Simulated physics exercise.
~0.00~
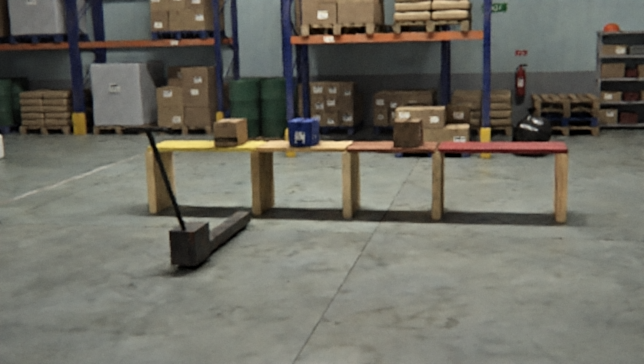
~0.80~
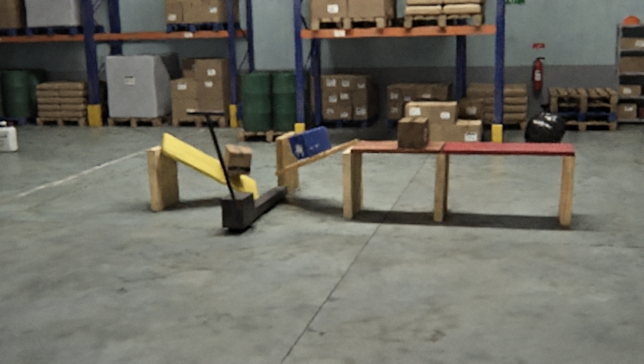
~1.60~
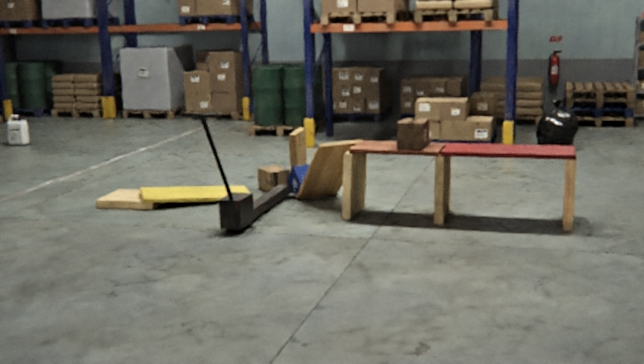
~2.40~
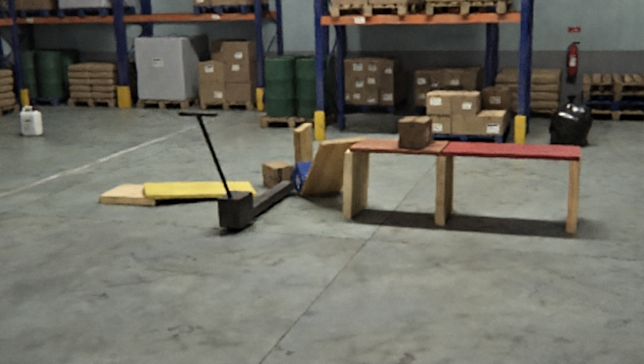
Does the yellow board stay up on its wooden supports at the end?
No, the yellow board comes down and ends up lying low near the floor beside the jack.
